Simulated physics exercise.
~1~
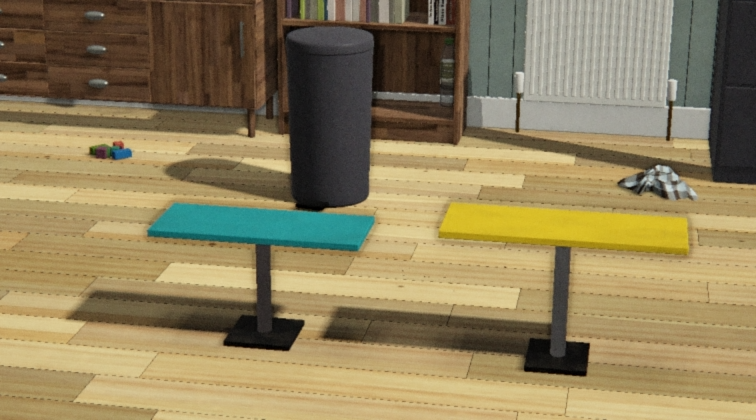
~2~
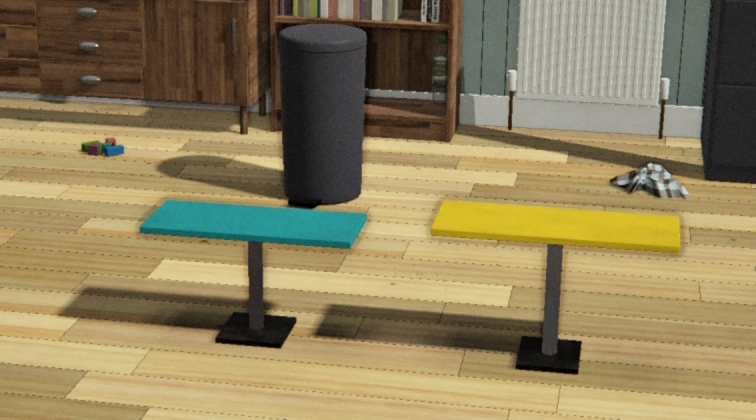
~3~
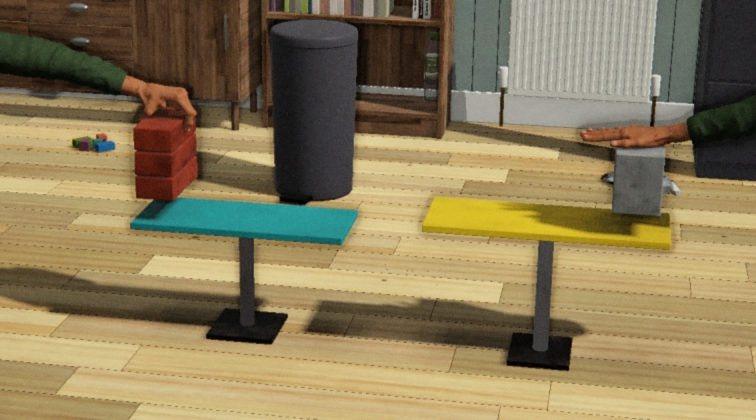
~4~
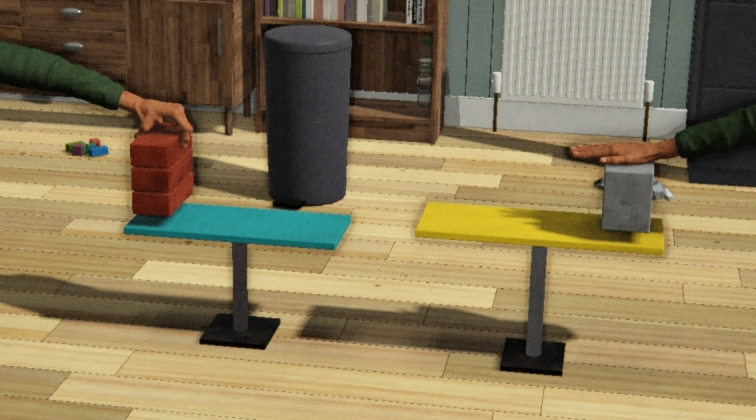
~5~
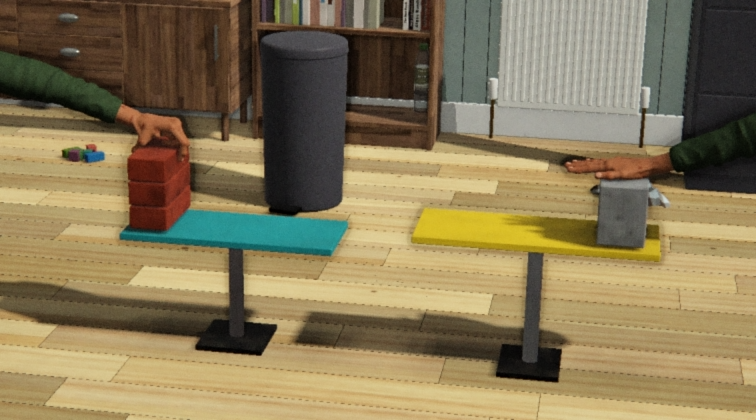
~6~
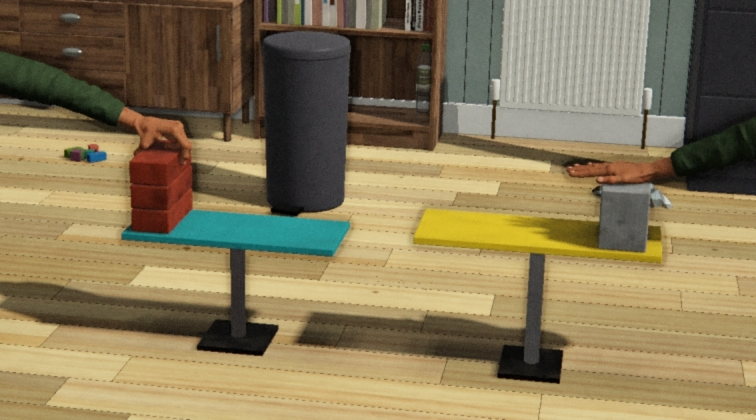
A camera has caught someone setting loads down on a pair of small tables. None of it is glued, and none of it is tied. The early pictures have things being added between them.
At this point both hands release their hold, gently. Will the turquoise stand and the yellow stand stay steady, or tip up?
Outcome: My guess is the turquoise stand won't stay balanced; my guess is the yellow stand won't stay balanced.
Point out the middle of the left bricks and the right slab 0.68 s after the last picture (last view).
(38, 297) and (749, 350).
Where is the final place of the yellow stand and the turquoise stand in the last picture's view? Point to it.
The first finishes at (661, 283), while the second finishes at (110, 246).
Then, 0.46 s on from there, turquoise stand turned 22° from its first pose near (192, 223); yellow stand turned 19° from its first pose near (588, 237).
Then, 0.68 s on from there, turquoise stand turned 59° from its first pose near (124, 242); yellow stand turned 59° from its first pose near (673, 285).
In the end, the turquoise stand overbalances, near (110, 246); the yellow stand overbalances, near (661, 283).
